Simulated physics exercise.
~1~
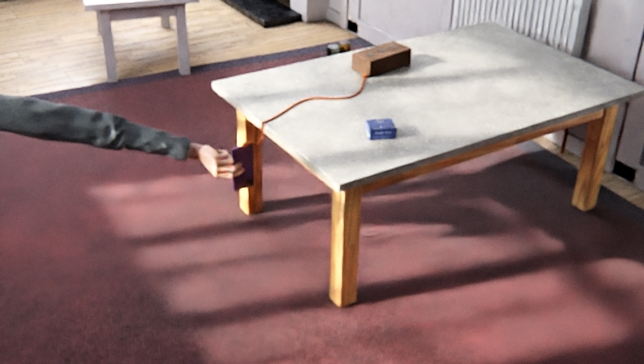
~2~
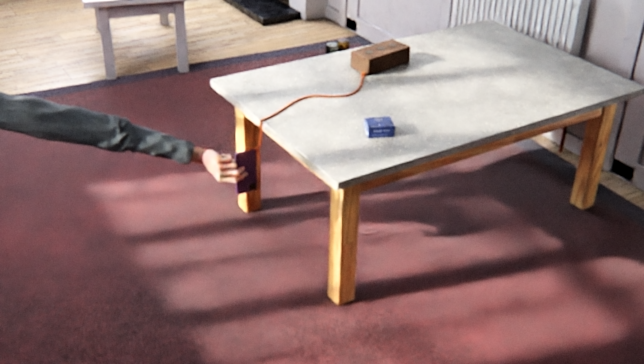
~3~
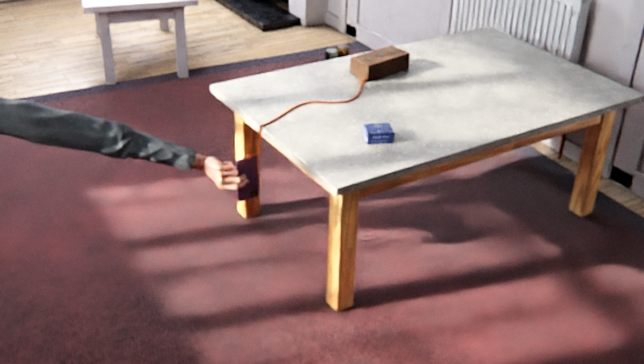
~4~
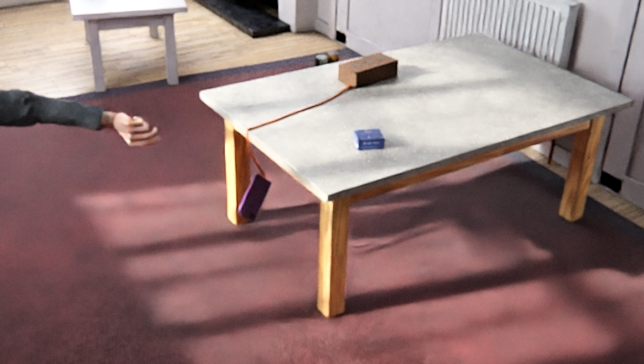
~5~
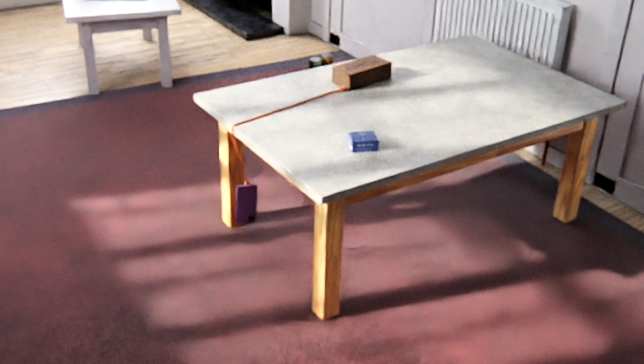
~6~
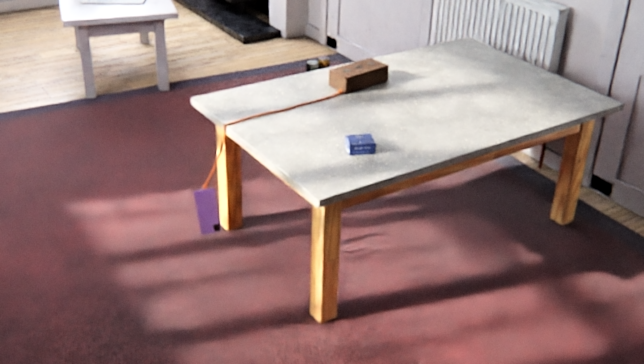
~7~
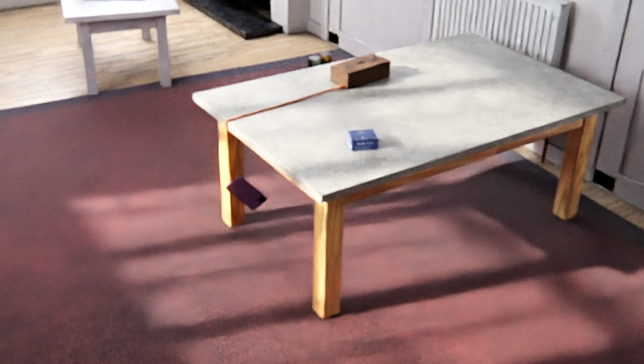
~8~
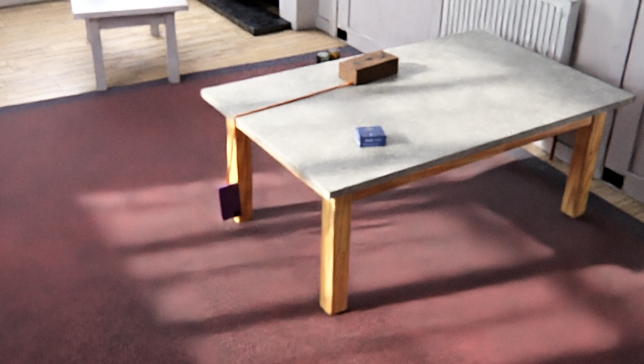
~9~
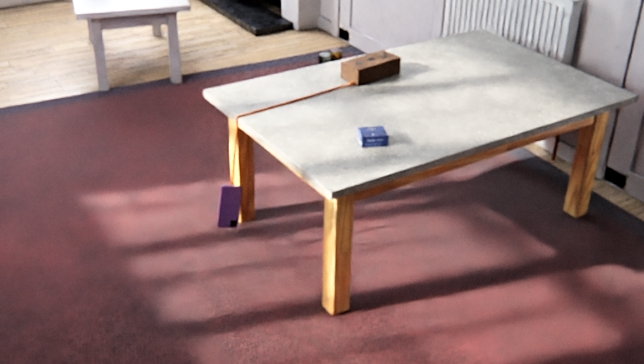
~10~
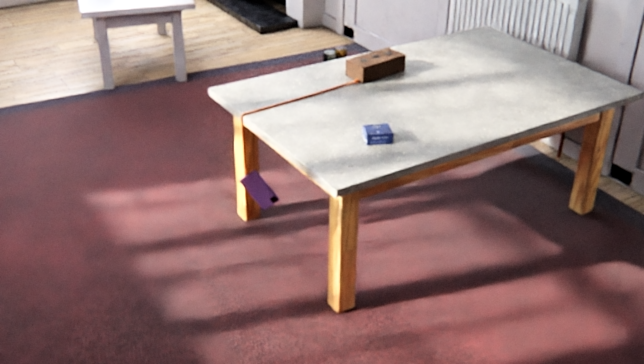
Hand releasing a purple phone tied by a shoelace to a brick on a table, leaving it swinging beside the leg.
